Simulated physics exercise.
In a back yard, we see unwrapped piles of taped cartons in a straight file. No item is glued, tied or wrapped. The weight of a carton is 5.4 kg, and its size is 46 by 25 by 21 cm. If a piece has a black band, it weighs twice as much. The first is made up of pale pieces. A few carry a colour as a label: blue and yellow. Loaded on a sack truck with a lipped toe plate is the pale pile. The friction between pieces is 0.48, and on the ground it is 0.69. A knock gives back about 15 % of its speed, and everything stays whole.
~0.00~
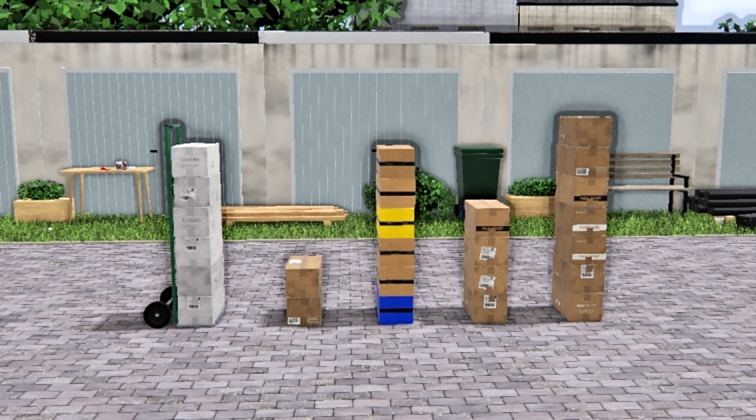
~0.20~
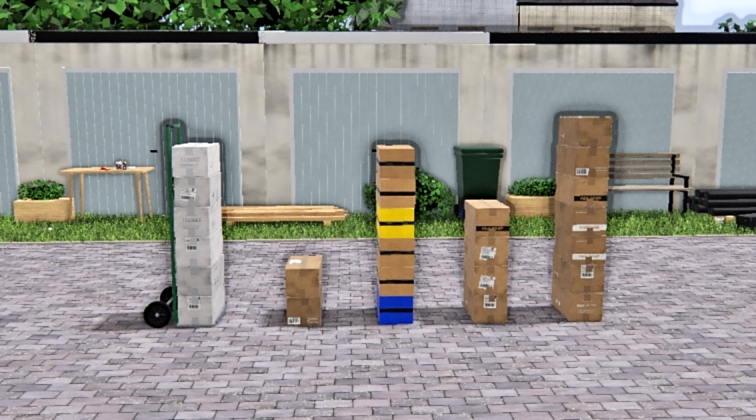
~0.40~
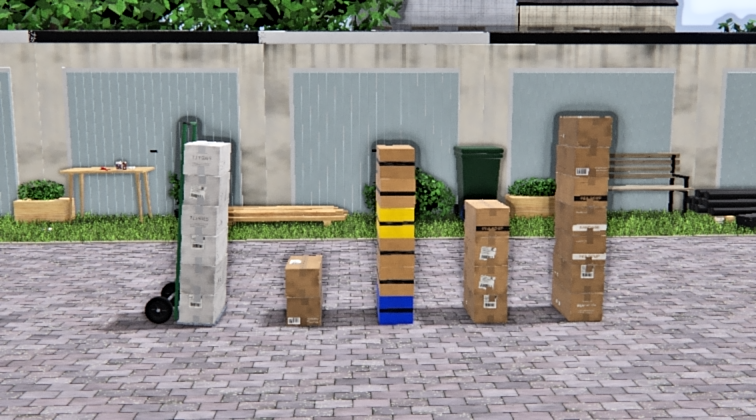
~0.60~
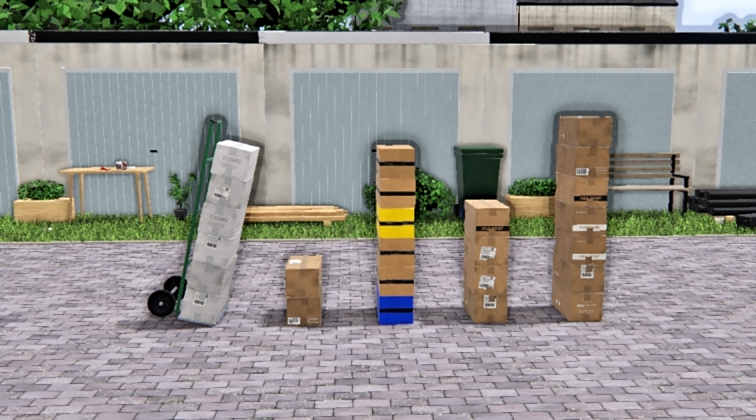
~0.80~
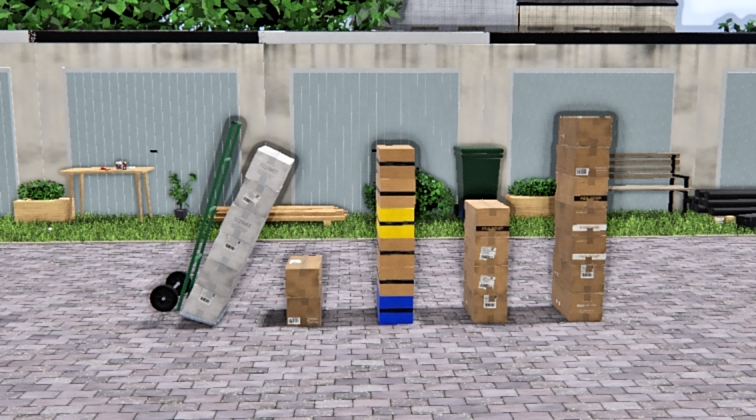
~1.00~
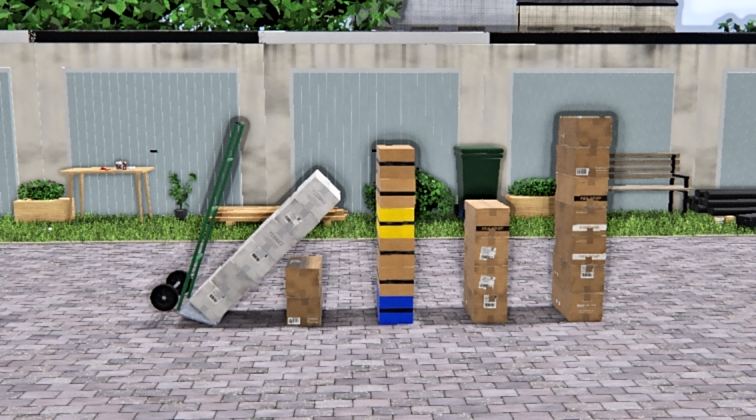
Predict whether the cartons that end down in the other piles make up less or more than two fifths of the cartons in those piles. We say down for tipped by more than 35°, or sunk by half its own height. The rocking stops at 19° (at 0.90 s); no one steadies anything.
They make up less than two fifths.
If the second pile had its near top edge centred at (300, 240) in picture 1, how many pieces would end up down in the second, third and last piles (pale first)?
Second 0, third 0, last 0.
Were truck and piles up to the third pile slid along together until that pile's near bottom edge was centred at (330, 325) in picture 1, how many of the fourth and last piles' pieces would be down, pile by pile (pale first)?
Then fourth pile 0 and last pile 0.
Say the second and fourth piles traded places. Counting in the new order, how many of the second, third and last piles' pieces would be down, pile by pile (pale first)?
After the swap, the second pile would have 4 down, the third 6 and the last 6.
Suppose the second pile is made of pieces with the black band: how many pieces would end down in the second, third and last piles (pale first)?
Second: 0; third: 0; last: 0.
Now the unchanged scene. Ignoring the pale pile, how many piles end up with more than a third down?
All told, the figure is 0.
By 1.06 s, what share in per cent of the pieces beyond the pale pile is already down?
By then, 0 per cent.
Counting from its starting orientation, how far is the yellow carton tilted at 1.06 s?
Its tilt comes to about 0° at that moment.
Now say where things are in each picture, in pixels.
In the first frame (places mark the middle of the side facing us), truck frame (169, 167) 0° forward; blue carton (396, 310); yellow carton (397, 224); the rest undisturbed.
The second frame shows truck frame (169, 167) 0° forward; yellow carton (397, 224).
The third frame shows truck frame (183, 164) 5° forward, top of the pale pile leaning 4°; yellow carton (397, 224); the rest undisturbed.
The fourth frame shows truck frame (205, 162) 12° forward, top of the pale pile leaning 14°; yellow carton (397, 224); the rest undisturbed.
The fifth frame shows truck frame (222, 162) 18° forward, top of the pale pile leaning 26°; yellow carton (397, 224); the rest undisturbed.
The sixth frame shows truck frame (224, 162) 19° forward, top of the pale pile leaning 46°; yellow carton (397, 224); blue carton (396, 310); the rest undisturbed.
After 1.06 s, 6 of the pale pile down; none of the 19 other cartons down.
After 1.12 s, 6 of the pale pile down; none of the 19 other cartons down, 1 disturbed.
After 1.24 s, 6 of the pale pile down; none of the 19 other cartons down, 4 disturbed; yellow carton shifted 37 mm.
After 1.96 s, 6 of the pale pile down; none of the 19 other cartons down, 3 disturbed; yellow carton shifted 32 mm.
At rest (2.6 s), 6 of the pale pile down; none of the 19 other cartons down, 3 disturbed; yellow carton shifted 24 mm; blue carton unmoved. That is 0 per cent. As the last picture would show them, middles, yellow carton near (398, 219), blue carton near (394, 302).
